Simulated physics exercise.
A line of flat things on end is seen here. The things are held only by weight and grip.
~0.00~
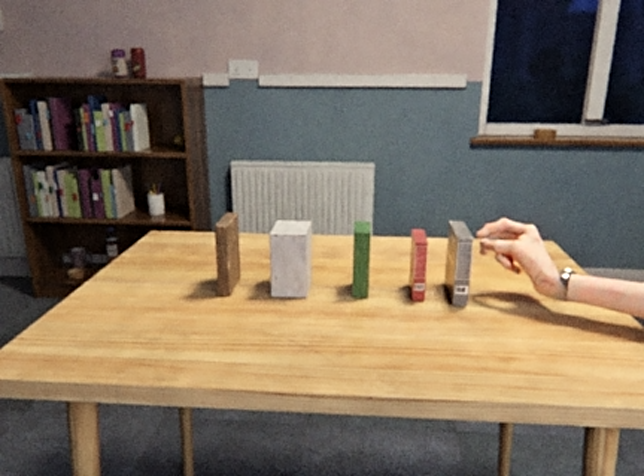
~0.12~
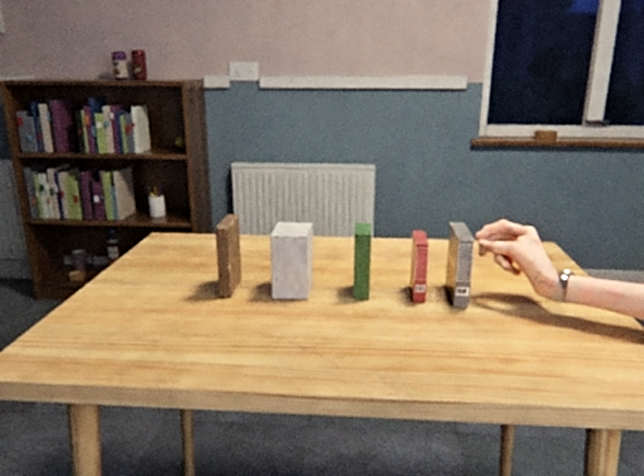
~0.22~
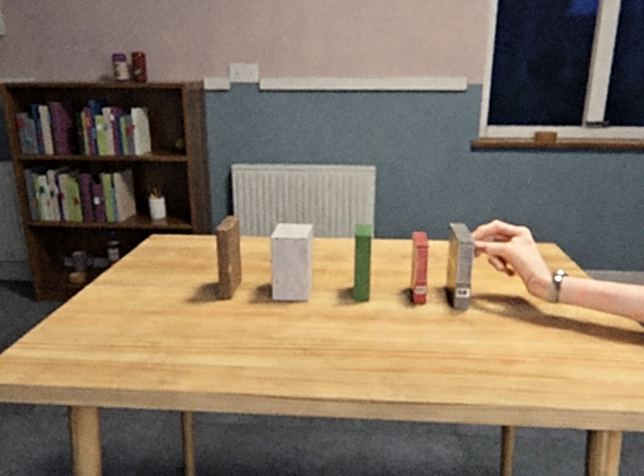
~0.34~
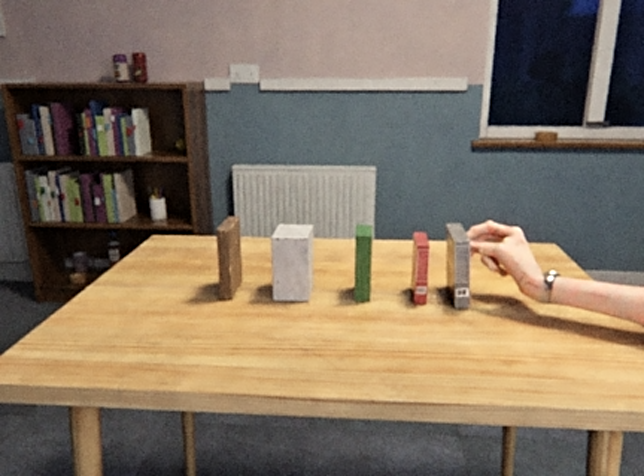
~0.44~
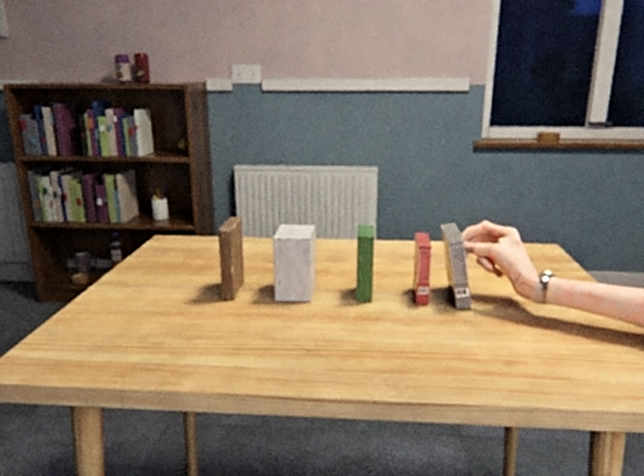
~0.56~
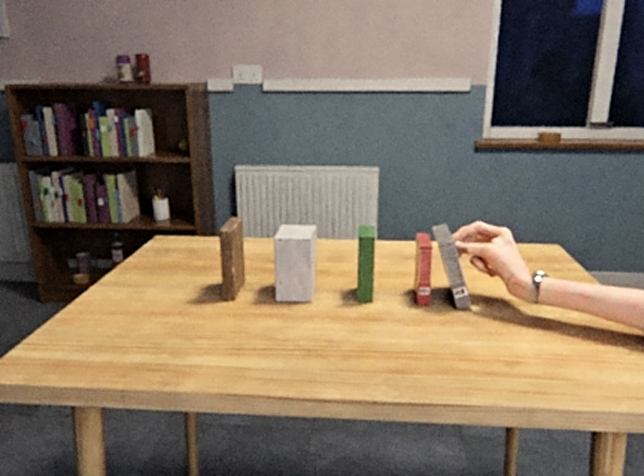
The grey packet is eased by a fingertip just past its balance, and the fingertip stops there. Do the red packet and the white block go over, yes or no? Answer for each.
Red packet - yes, it goes over. White block - no, it stays up.
Around 0.86 s, grey packet 48° over; red packet rocked 32° from its first pose near (406, 269).
Around 0.96 s, grey packet 63° over; red packet rocked 58° from its first pose near (398, 276); green block rocked 8° from its first pose.
Around 1.16 s, grey packet 74° over; red packet on its side near (397, 284); green block rocked 39° from its first pose.
Finally (1.8 s), down or leaning hard on the table, green block and red packet; white block still in place. Final places as the last picture's camera would see them, red packet near (398, 284), white block near (294, 262).
